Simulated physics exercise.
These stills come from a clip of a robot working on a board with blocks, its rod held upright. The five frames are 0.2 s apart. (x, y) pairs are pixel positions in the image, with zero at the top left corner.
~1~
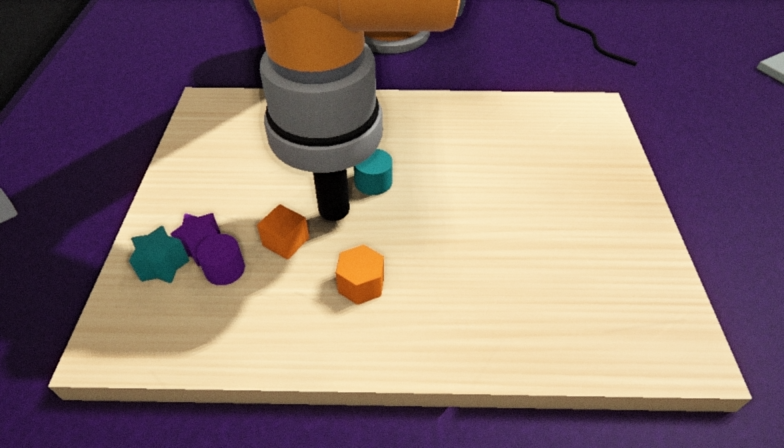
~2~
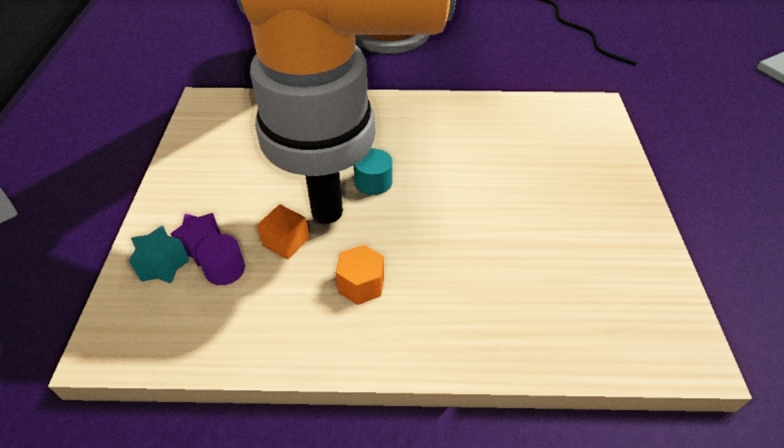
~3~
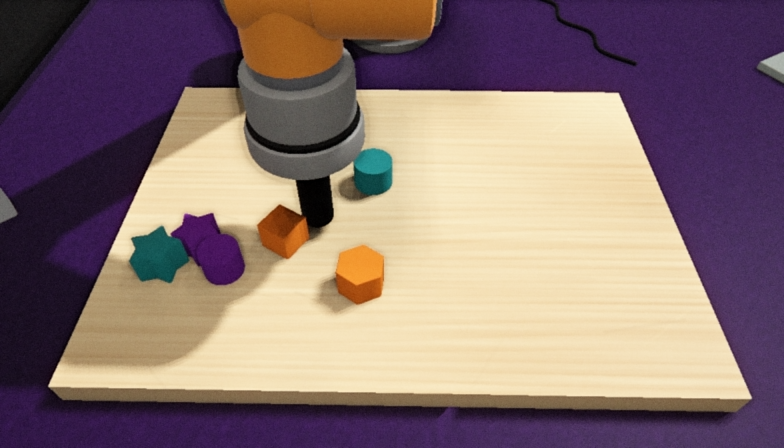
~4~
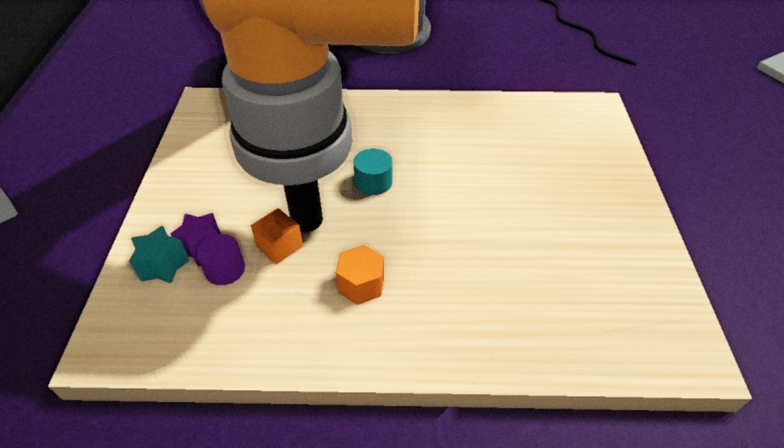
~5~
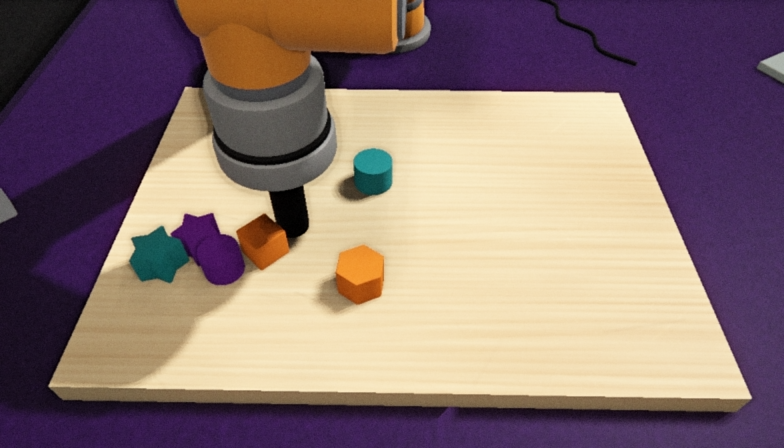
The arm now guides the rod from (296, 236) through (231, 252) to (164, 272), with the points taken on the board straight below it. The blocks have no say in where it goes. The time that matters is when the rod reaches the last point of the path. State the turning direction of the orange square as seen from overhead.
From above, counter-clockwise.
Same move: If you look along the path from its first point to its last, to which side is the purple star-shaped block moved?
Its sideways move is to the right.
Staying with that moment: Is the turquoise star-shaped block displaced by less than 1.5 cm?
In short: No.
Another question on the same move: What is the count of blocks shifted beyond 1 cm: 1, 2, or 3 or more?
It shifts three blocks or more.
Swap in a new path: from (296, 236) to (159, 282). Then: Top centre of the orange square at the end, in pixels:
Most likely (129, 293).
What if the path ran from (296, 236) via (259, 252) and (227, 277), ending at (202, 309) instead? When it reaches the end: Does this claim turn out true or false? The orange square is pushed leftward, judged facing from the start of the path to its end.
It is false.
The first path, step by step. One third of the way, rod at (250, 237); purple disc at (183, 268); orange square at (219, 246).
Two thirds of the way, rod at (205, 250); turquoise star-shaped block at (129, 246), turned 30° anticlockwise; purple star-shaped block at (174, 225), turned 45° clockwise; purple disc at (152, 296); orange square at (184, 266), turned 30° anticlockwise.
At the end, rod at (160, 263); turquoise star-shaped block at (118, 243), turned 65° anticlockwise; purple star-shaped block at (161, 223), turned 95° clockwise; purple disc at (141, 317); orange square at (163, 278), turned 60° anticlockwise.
